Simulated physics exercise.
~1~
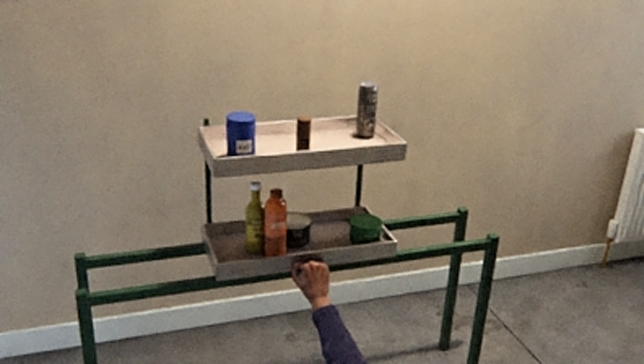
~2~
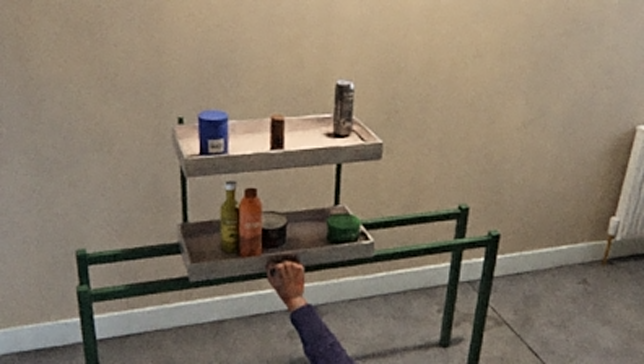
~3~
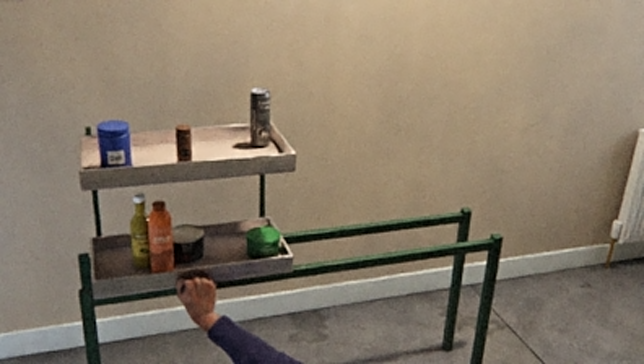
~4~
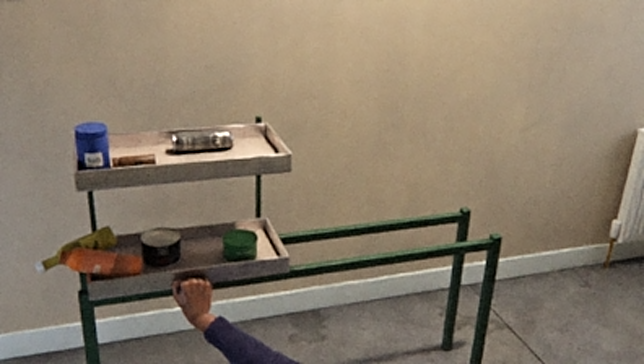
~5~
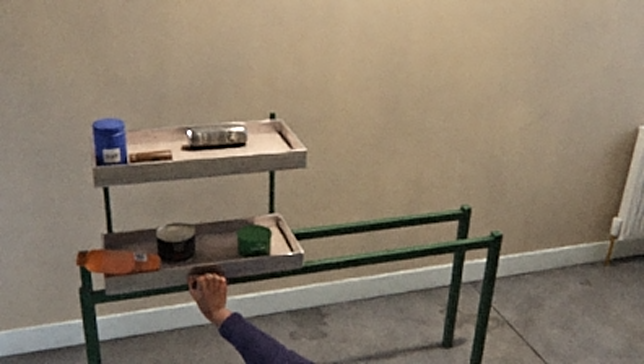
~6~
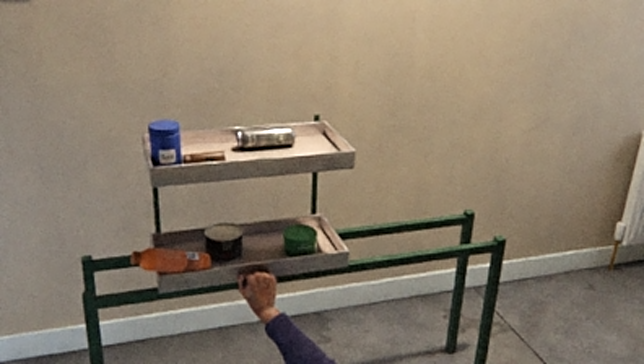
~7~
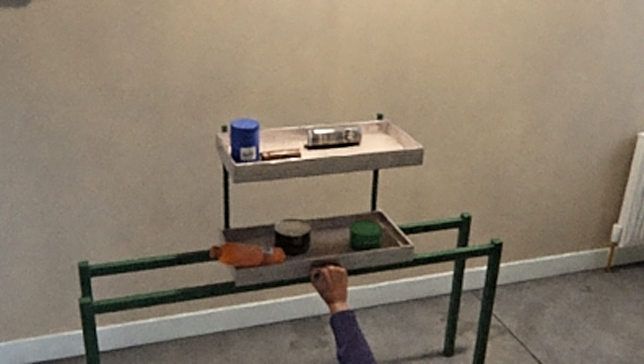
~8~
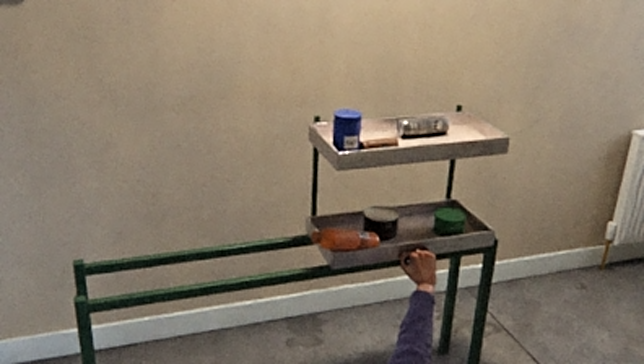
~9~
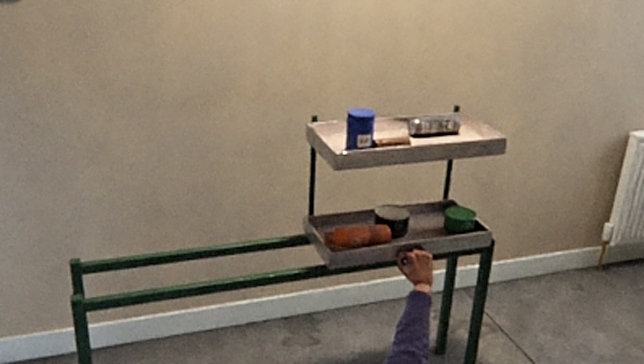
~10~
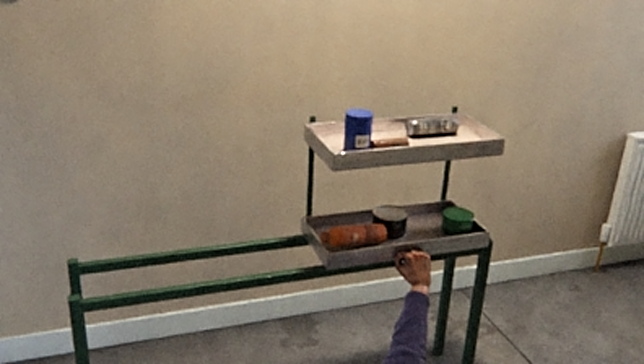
A two-level tray on green rails slides left, pushed by a hand gripping its lower edge, with bottles, cans and tubs standing on it. As it reaches the left end, the yellow and orange bottles topple leftward on the lower level, while the grey can and brown shaker fall flat above. The hand then moves the tray back to the right, and the yellow bottle is no longer on it. The tray travels across to the right end and stays there. The orange bottle, grey can and brown shaker lie on their sides, while the blue jar, black tub and green tub remain upright.
